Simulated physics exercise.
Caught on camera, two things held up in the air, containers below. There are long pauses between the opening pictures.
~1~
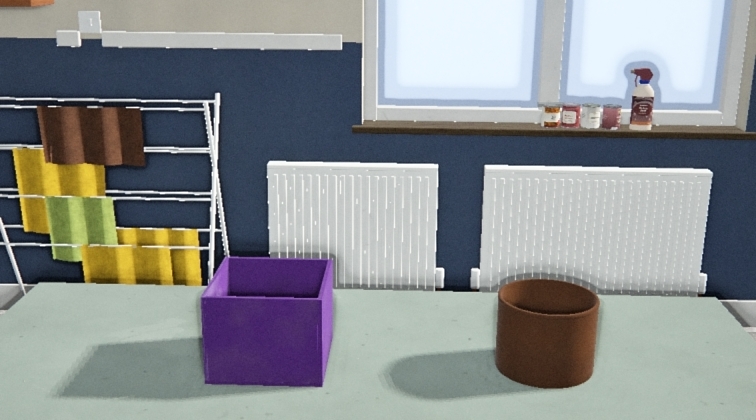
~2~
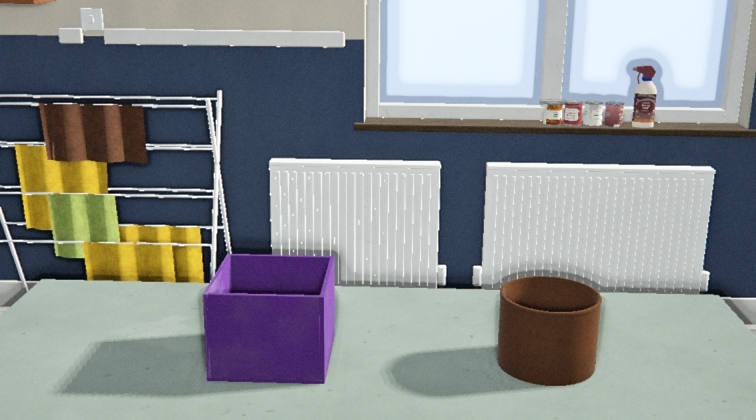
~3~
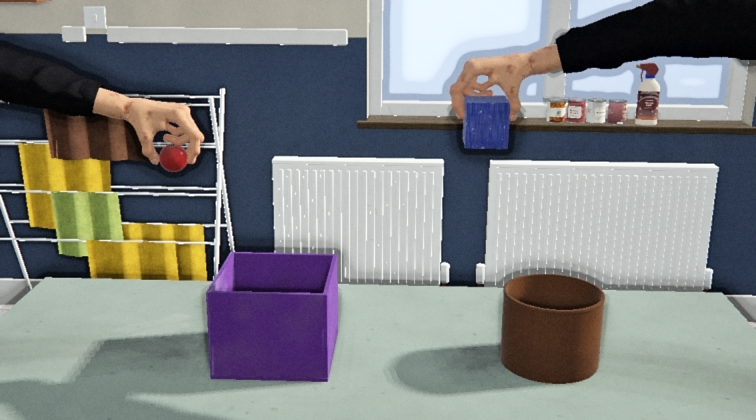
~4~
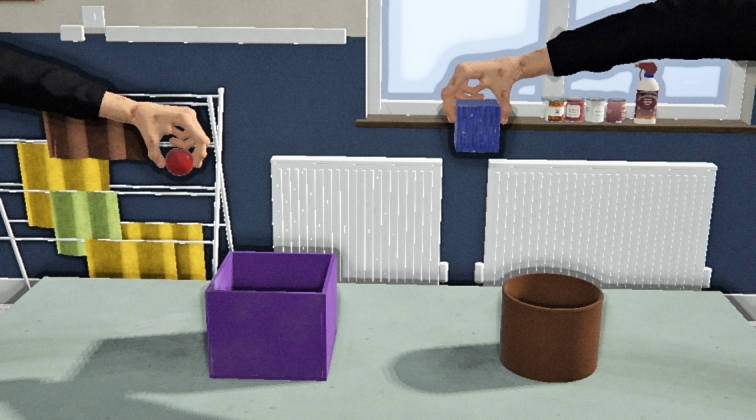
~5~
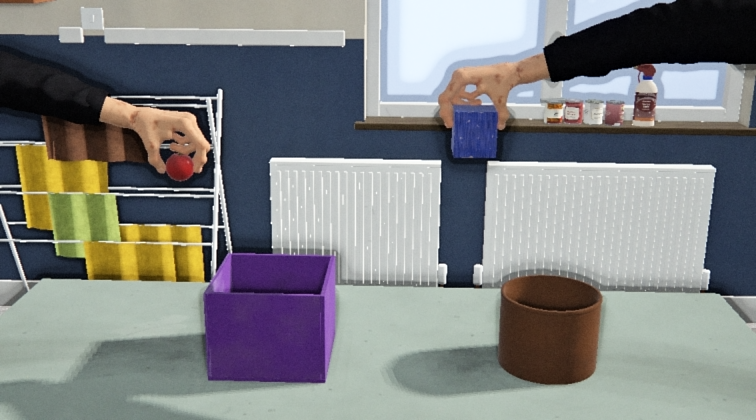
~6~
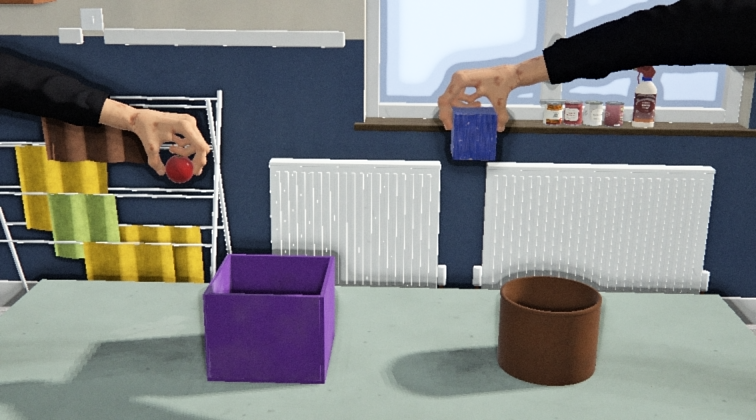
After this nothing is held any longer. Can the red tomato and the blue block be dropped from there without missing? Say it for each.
The red tomato falls beside it; the blue block falls beside it.
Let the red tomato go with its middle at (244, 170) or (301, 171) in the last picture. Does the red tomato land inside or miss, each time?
Try by try, it is caught; drops into the container.
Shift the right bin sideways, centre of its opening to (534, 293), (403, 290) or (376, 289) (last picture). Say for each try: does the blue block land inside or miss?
Try by try, it is not caught; falls beside it; misses.
Then, 0.18 s on from there, red tomato displaced well along near (182, 220); blue block displaced about its own width near (471, 185).
Then, 0.28 s on from there, red tomato on its way down near (188, 313); blue block on its way down near (467, 281).
In the end, the red tomato ends up outside, near (189, 342); the blue block ends up outside, near (465, 342).
